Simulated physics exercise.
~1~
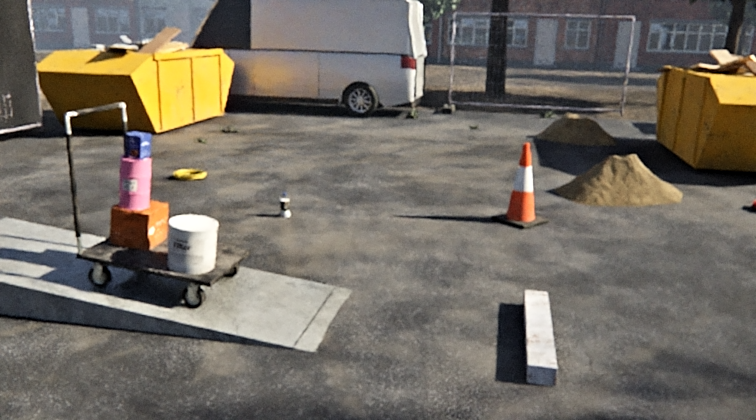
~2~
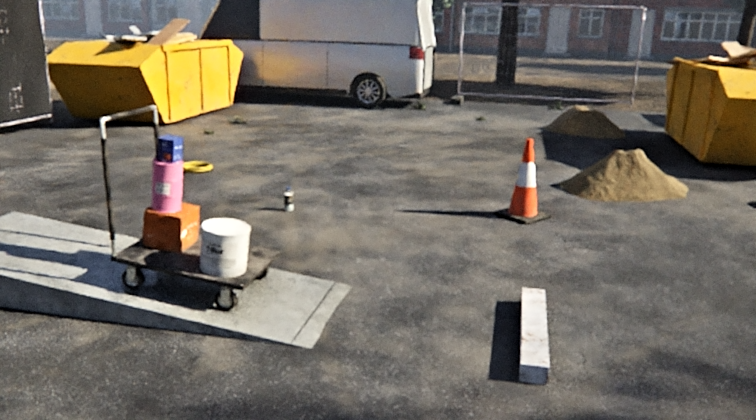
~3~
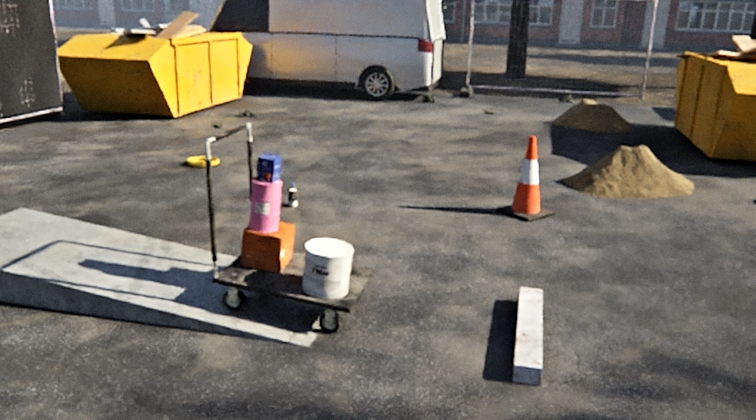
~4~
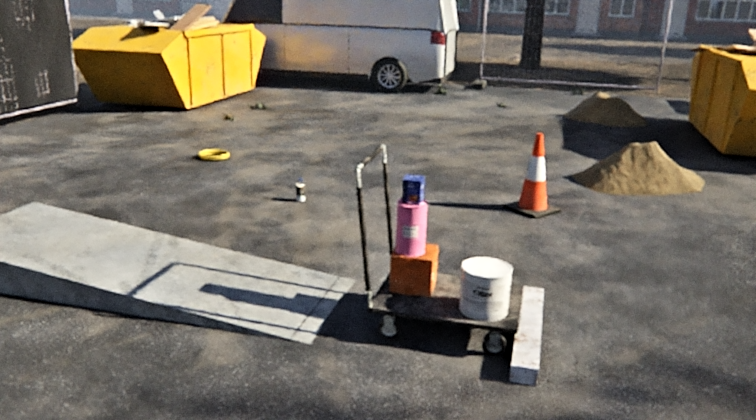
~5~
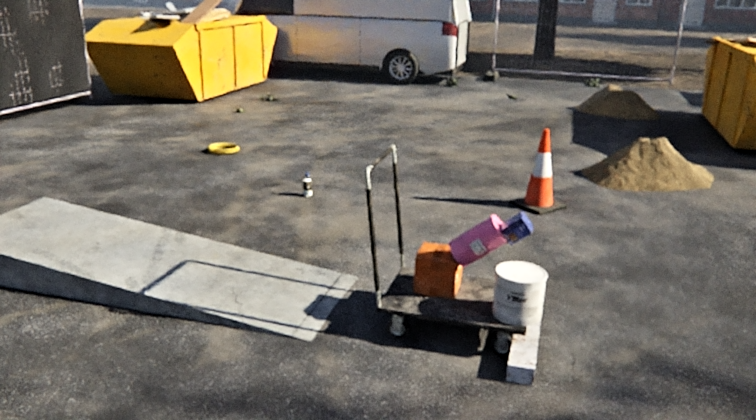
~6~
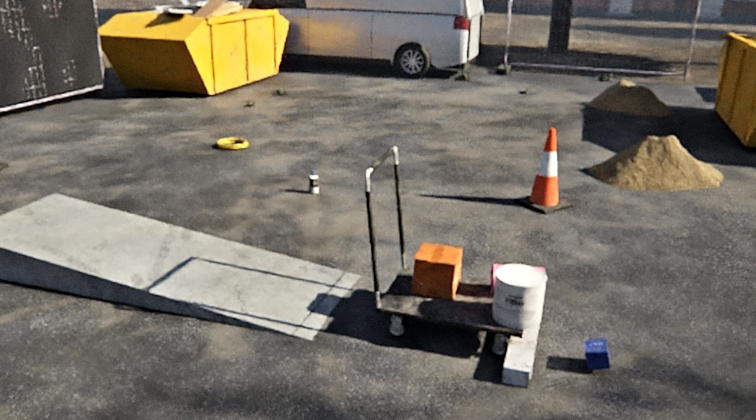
We see a loaded trolley roll right down a ramp and stop against a kerb, where the pink canister and blue box tip forward; the canister ends lying on the deck behind the white pail, the blue box lands on the ground, and the orange box stays upright.
